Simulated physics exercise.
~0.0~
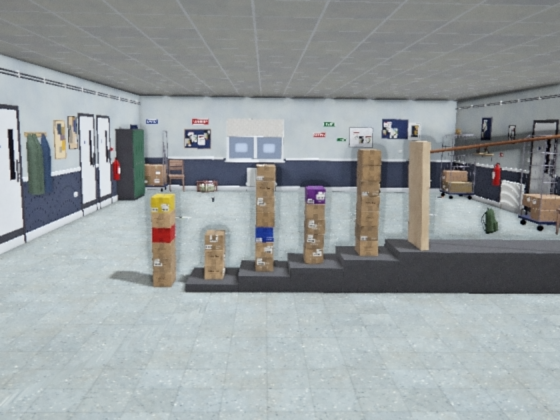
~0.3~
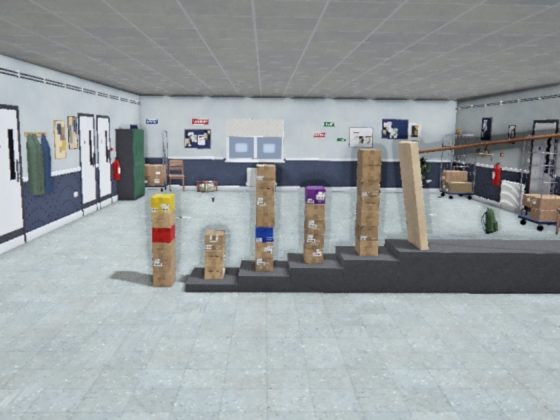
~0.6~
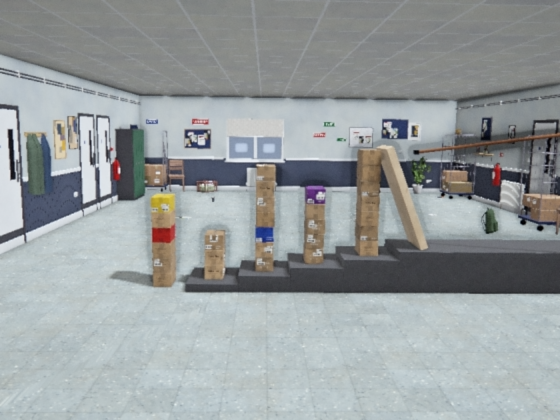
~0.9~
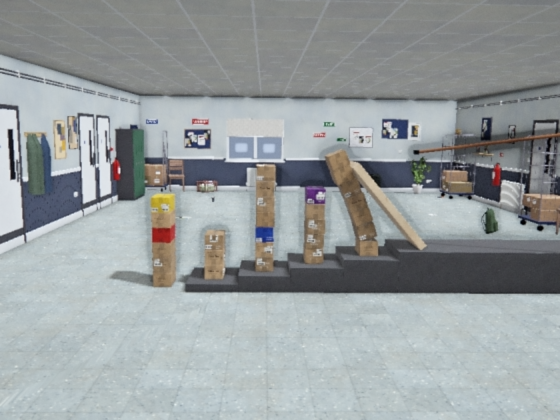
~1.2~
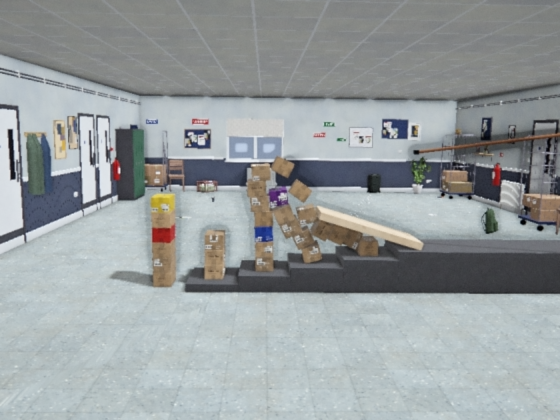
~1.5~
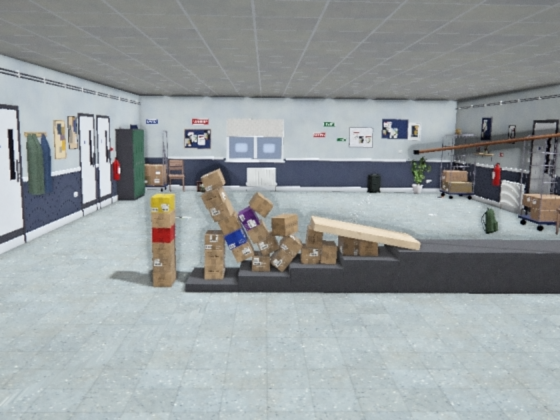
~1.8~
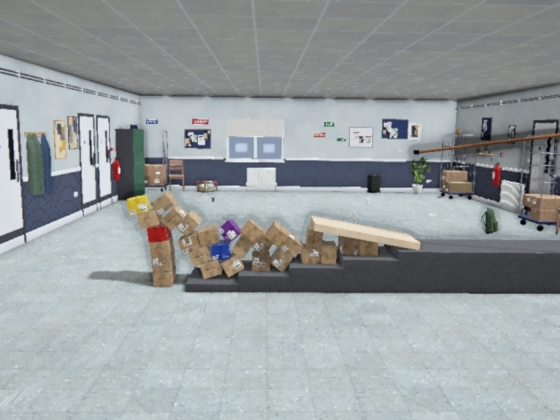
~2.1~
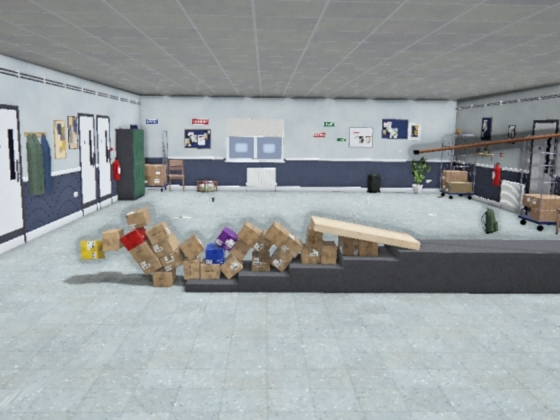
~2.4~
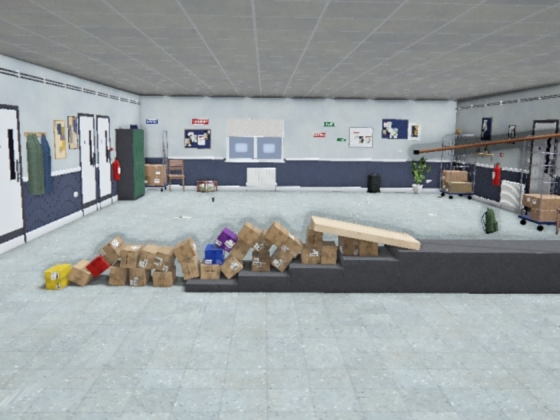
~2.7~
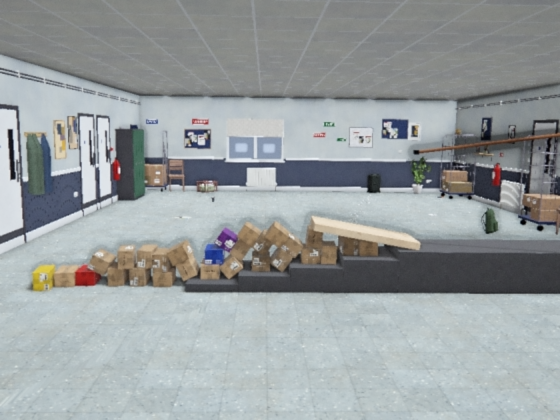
Five columns of brown parcels, a few pieces coloured yellow, red, blue and purple, stand on and beside dark steps descending to the left, seen from the side in a pale storage room. A tall pale board stands to their right, near a long pole. The board tips left and leans into the nearest column, which buckles and spills into the next. The collapse runs down the steps, bringing down the purple and blue parcels, and finally topples the leftmost column, throwing its yellow and red pieces onto the floor. Everything settles in a long heap, the board sloping on top at right.
